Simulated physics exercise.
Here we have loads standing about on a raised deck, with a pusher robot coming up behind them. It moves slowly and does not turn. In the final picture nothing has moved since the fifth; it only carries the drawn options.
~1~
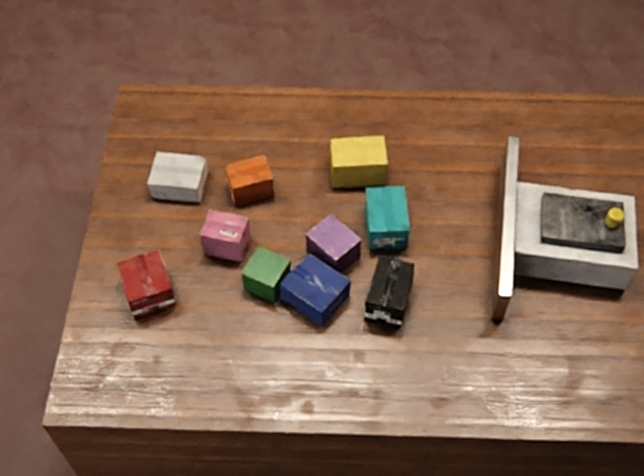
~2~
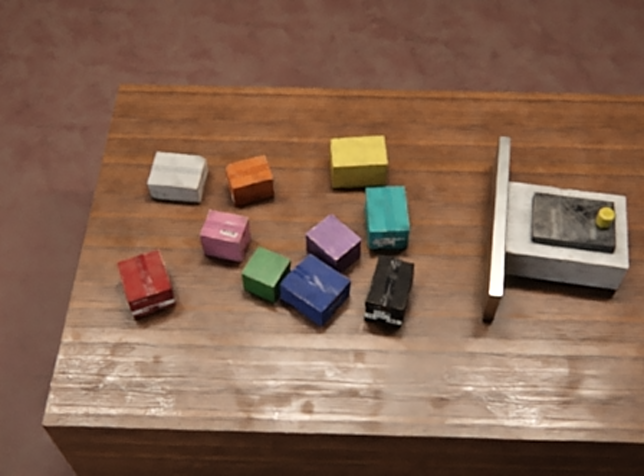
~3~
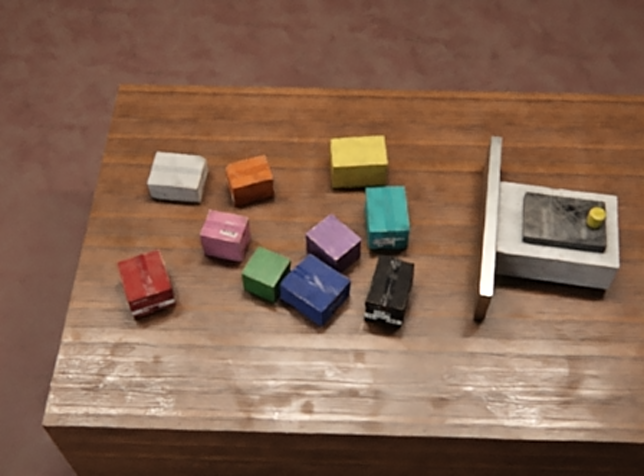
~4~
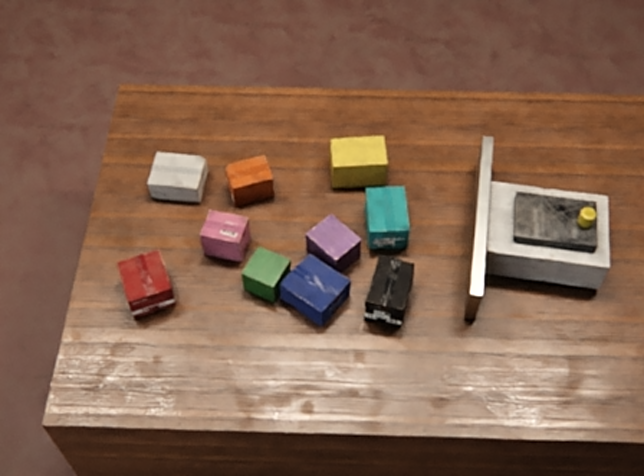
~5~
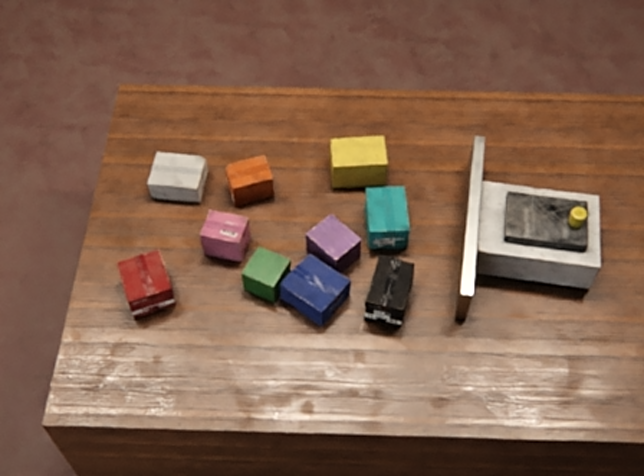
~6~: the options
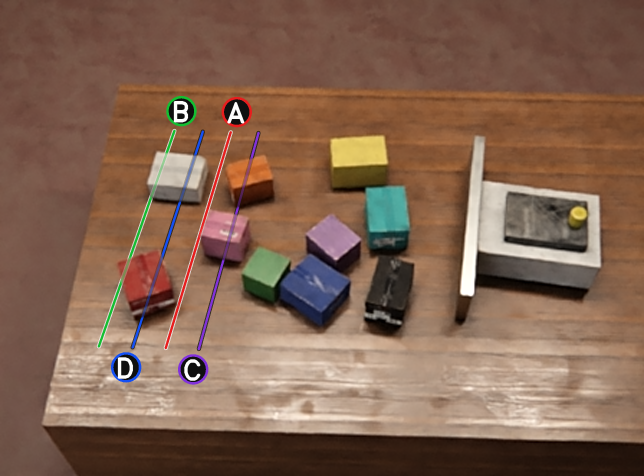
A grey pusher robot with a flat upright plate slid slowly left across a wooden deck without turning, while the colourful boxes in front of it stayed still and untouched.
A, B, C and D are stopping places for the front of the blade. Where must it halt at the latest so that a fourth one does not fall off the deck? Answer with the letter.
Line D.
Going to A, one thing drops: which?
It is the red box.
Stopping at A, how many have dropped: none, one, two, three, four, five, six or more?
By then, one.
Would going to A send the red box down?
Yes.
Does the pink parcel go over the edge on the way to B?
Yes.
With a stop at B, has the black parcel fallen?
No.
On the marked copy, A at (201, 231); B at (140, 229); C at (231, 232); D at (171, 230).
Taking D. A third of the way, robot (429, 216); yellow crate (342, 159); blue box (274, 291).
Two thirds of the way, robot (319, 214); red box (107, 277); green crate (140, 253).
When it is over, robot (232, 212); red box over the edge; green crate over the edge; two fallen.
As for the rest, A is within the limit but short; B drops five; C is within the limit but short.
